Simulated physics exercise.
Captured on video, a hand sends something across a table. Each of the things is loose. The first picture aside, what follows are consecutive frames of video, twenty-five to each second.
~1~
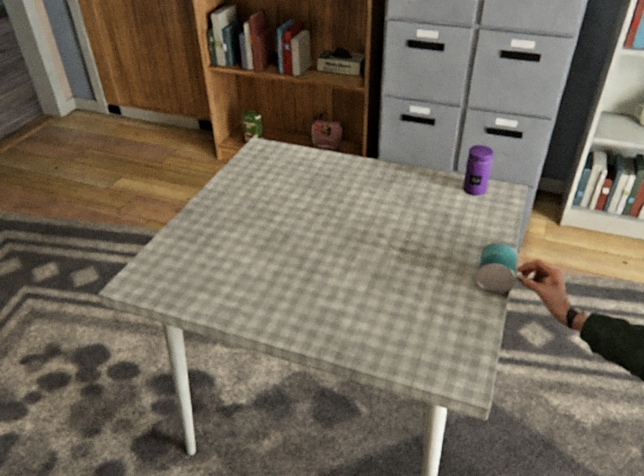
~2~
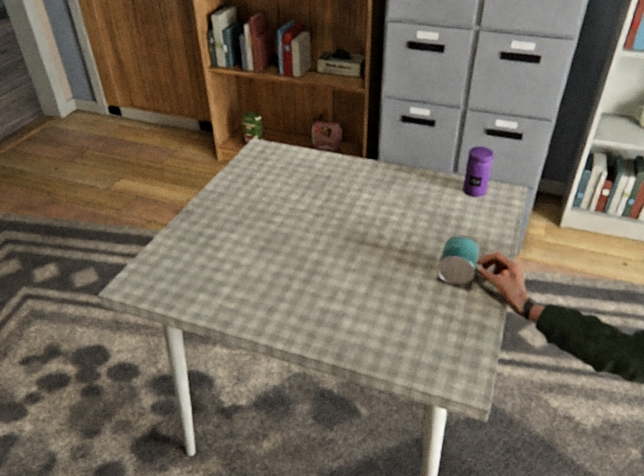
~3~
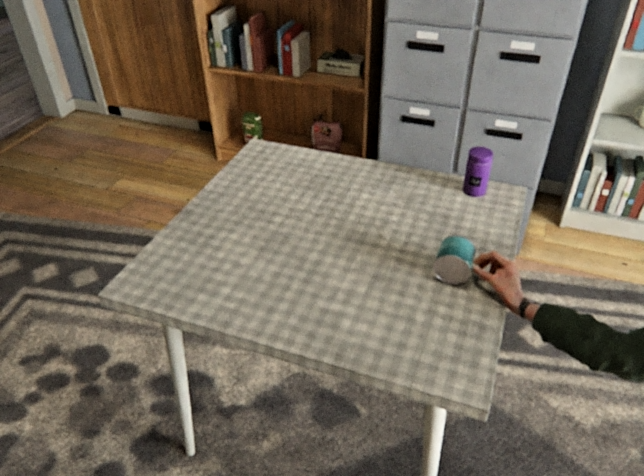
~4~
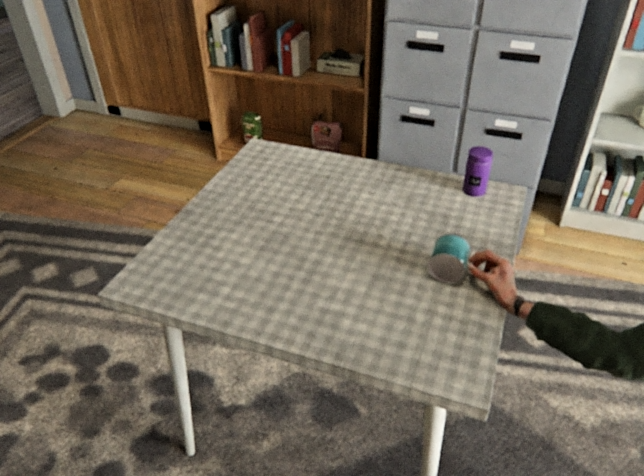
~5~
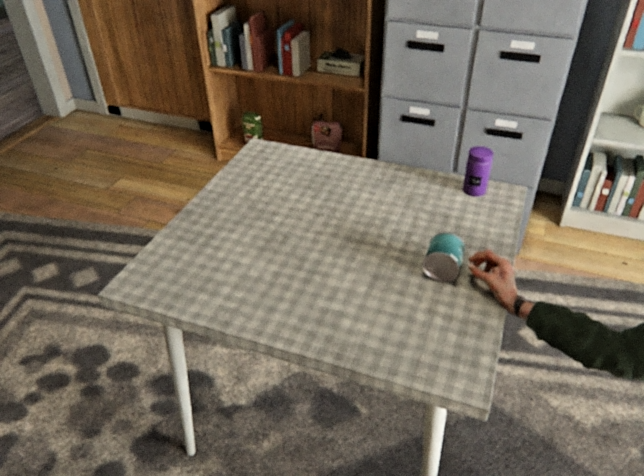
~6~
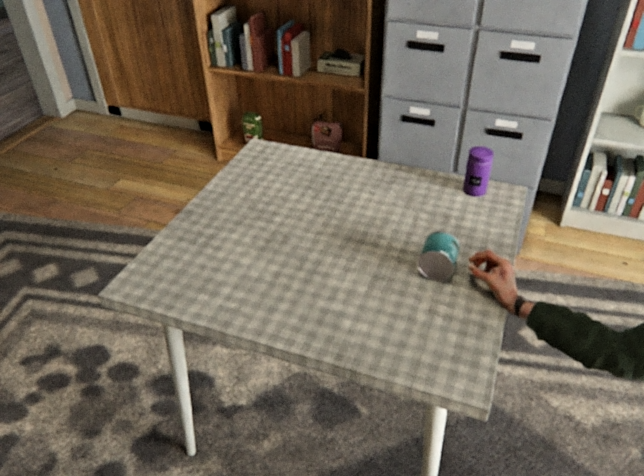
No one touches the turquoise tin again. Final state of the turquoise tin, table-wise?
There you go, it's still up top afterwards.
Then, 0.20 s past the last view, turquoise tin displaced about its own width near (415, 250).
Then, 0.50 s past the last view, turquoise tin displaced well along near (387, 244).
Then, 0.80 s past the last view, turquoise tin displaced well along near (368, 240).
Finally, moved from the start, turquoise tin. Final places as the last picture's camera would see them, turquoise tin near (358, 238).
